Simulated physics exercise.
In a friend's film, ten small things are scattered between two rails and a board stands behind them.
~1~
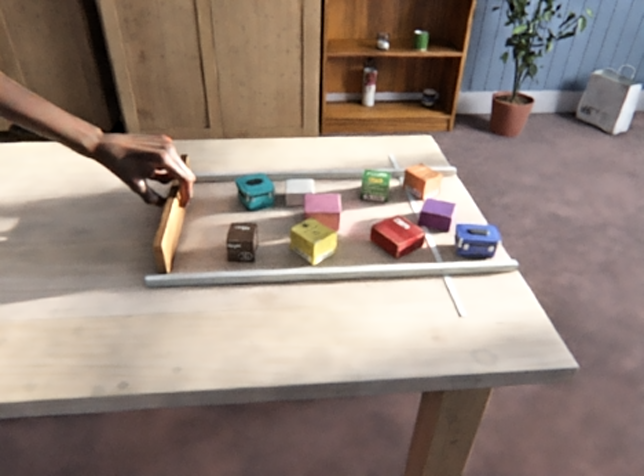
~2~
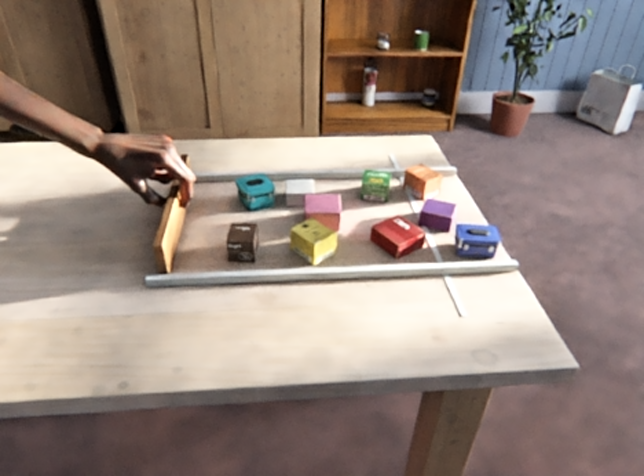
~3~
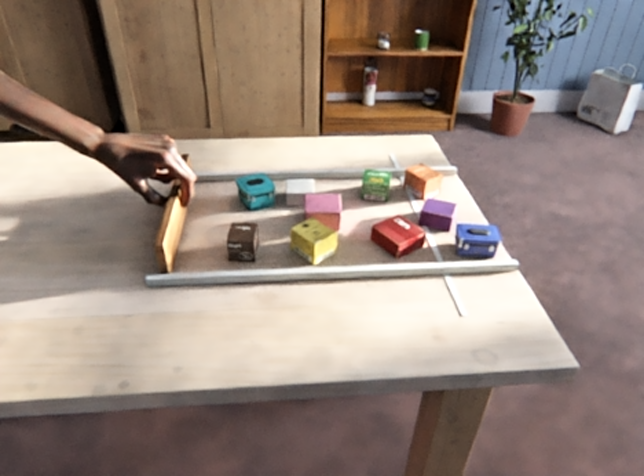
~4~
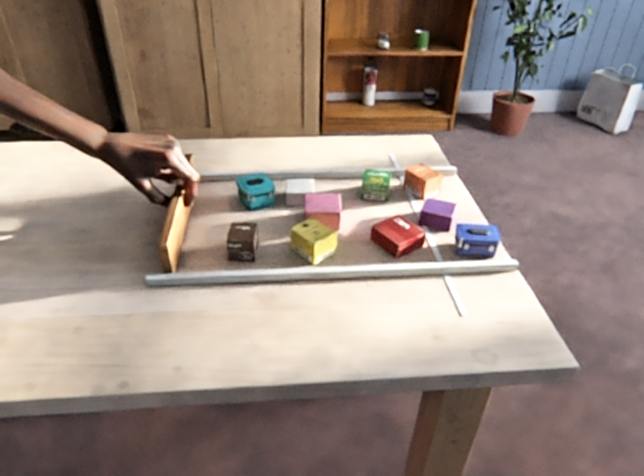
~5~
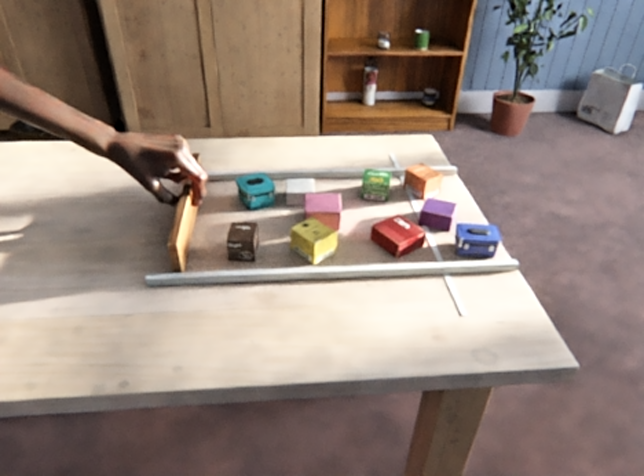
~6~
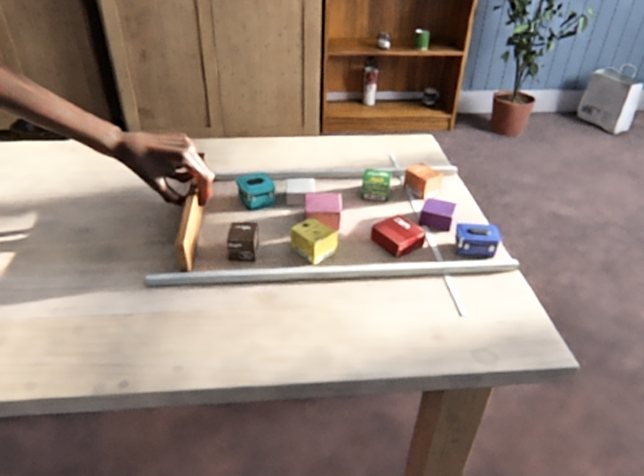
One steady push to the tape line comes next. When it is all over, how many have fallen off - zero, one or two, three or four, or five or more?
Basically the losses over the end count three or four in this one.
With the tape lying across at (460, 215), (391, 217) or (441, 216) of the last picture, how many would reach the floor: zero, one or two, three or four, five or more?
Taking the three places in turn, it would be five or over; 1 or 2; five or more.
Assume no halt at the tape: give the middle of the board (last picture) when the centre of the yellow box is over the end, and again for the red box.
The middle is at (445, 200) when it's the yellow box, and at (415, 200) when it's the red box.
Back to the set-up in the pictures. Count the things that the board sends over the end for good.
That makes a total of 4.
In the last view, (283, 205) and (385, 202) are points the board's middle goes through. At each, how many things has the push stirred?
Moved so far: 4, then 10.
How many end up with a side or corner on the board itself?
The count is 3.
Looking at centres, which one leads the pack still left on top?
Foremost one: Purple block.
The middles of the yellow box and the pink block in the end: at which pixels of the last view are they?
You'll find the first one at (478, 239) and the second at (438, 208).
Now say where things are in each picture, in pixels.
The first picture shows blue case (476, 242); purple block (438, 214); orange box (422, 182); board (176, 209); tape (419, 217).
The second picture shows purple block (438, 214); green box (376, 186).
The third picture shows orange box (423, 181); turquoise case (256, 191).
The fourth picture shows blue case (476, 241); red box (398, 236).
The fifth picture shows purple block (438, 214); brown box (243, 241).
The sixth picture shows blue case (476, 241); purple block (438, 214); orange box (423, 181); board (194, 207); tape (420, 216).
Early on, none off yet; blue case at rest near (476, 241); purple block at rest near (438, 214); orange box at rest near (423, 181).
A while later, none off yet; blue case travelled about its own width near (509, 240); purple block at rest near (440, 215); orange box travelled about its own width near (468, 180).
Finally, the number that fall off is three or four; lost, green box, red box, orange box and blue case.
